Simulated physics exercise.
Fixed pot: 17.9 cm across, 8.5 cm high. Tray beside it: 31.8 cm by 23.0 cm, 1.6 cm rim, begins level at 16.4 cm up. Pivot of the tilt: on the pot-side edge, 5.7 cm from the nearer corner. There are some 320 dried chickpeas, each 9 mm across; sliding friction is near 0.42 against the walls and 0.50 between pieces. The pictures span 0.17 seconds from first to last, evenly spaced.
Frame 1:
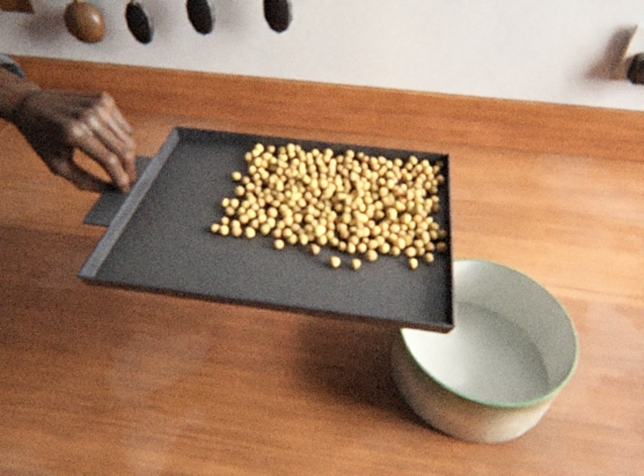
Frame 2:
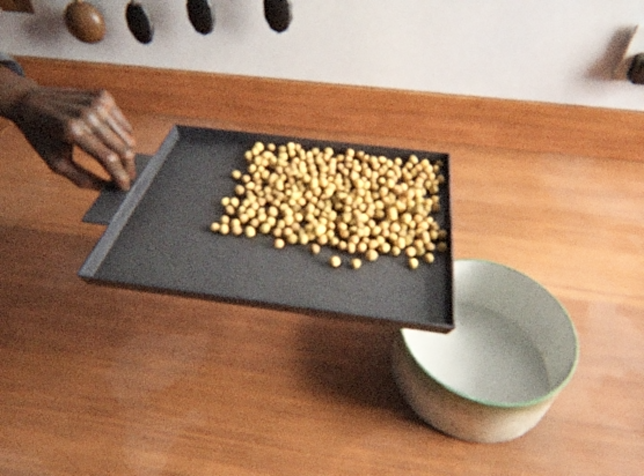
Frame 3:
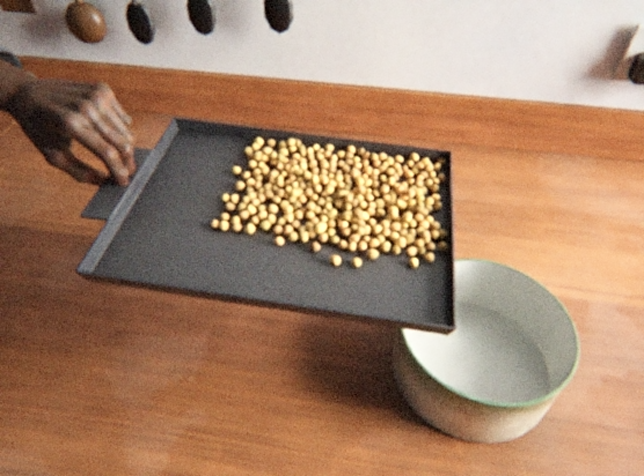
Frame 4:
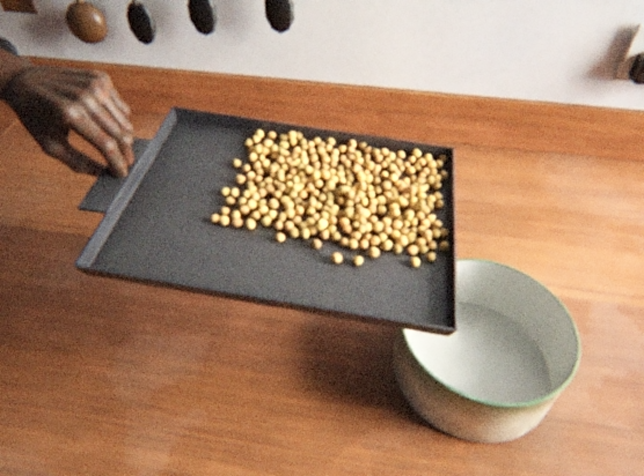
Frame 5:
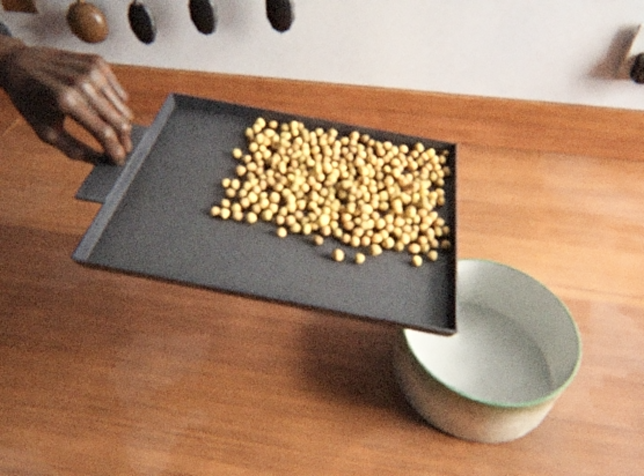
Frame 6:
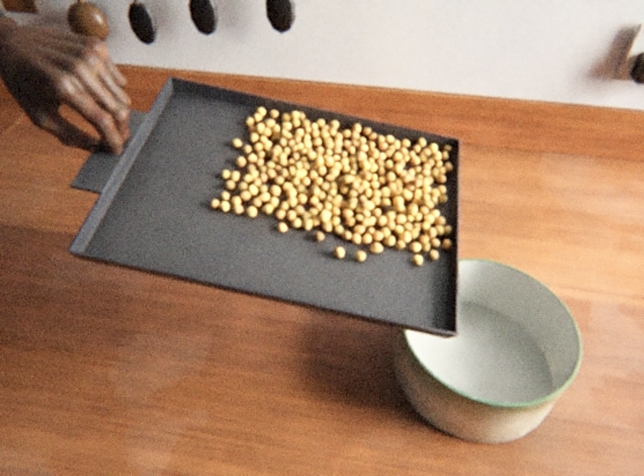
Wooden worktop, a hand slowly raising the left side of a dark tray of yellow chickpeas beside a green-rimmed white pot.
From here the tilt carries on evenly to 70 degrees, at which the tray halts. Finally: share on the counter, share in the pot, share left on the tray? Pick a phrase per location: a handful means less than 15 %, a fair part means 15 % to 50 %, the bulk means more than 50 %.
Counter: A fair part, pot: A fair part, tray: A fair part.
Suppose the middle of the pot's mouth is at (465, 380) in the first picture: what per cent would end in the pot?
About 55 per cent.
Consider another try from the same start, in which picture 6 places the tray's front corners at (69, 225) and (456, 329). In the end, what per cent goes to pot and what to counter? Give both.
Split: Pot = 40, counter = 20.
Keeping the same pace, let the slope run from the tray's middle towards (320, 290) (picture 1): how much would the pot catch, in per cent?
The share comes to about 10 in a hundred.
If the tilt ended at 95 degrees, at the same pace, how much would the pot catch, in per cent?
Near 45 %, then.
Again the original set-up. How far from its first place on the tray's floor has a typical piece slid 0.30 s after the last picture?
It has moved some 3 cm from its start.
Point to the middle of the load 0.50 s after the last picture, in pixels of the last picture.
The middle of the load should be at about (431, 261) by then.
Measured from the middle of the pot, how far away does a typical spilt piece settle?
Roughly 16 cm from the centre.
Then, 0.30 s after the last picture, tilt 40 degrees; the tray holds 100 %, the pot 0 %.
Then, 0.50 s after the last picture, tilt 59 degrees; the tray holds 95 %, the pot 0 %.
Then, 0.82 s after the last picture, tilt 70 degrees; the tray holds 55 %, the pot 10 %.
In the end, counter 35 %, pot 25 %, tray 40 %.
